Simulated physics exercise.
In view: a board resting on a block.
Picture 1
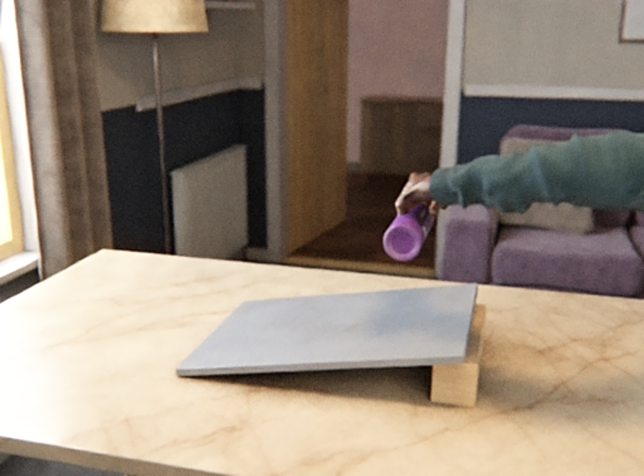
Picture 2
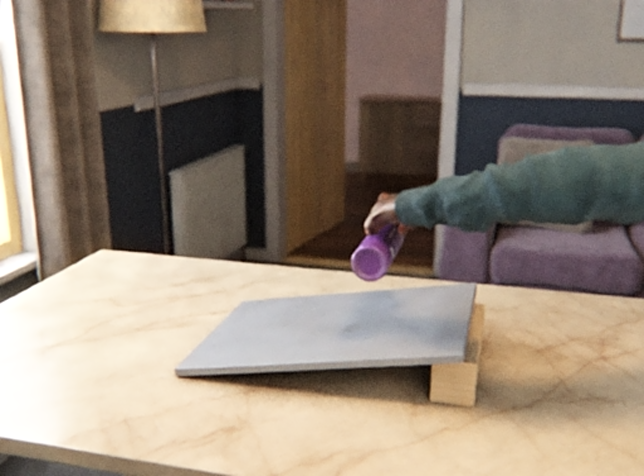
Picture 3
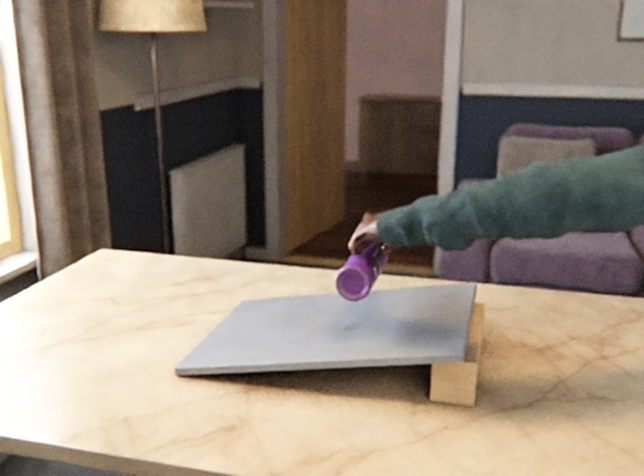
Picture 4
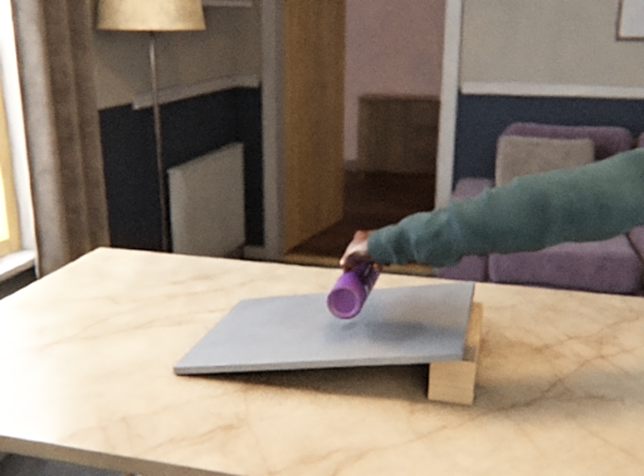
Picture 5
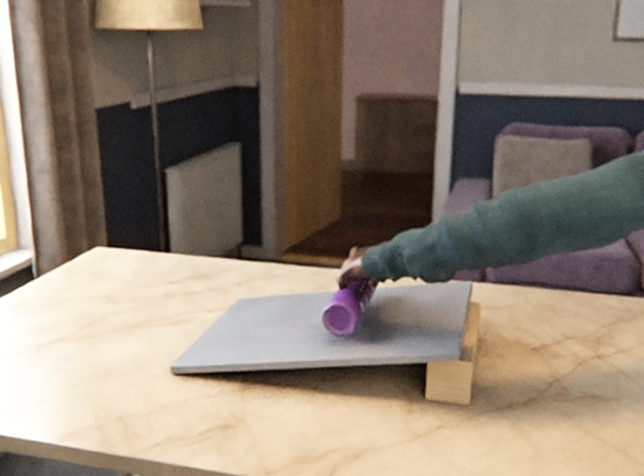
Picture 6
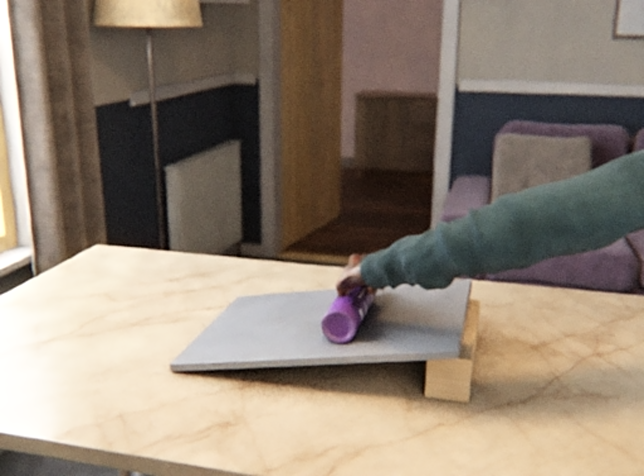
An arm in a green sleeve reached in from the right, carrying a purple bottle leftward and down, then set it on its side on a sloping gray board propped on a block, still holding it.
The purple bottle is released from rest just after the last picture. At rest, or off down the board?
The purple bottle runs down the board.
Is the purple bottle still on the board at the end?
The purple bottle leaves the board.
Then, 0.80 s on from there, purple bottle shifted well along near (225, 311).
Then, 1.40 s on from there, purple bottle now off the board.
Then, 1.90 s on from there, things are still on the move.
In the end, off the board, purple bottle. The purple bottle goes downhill.
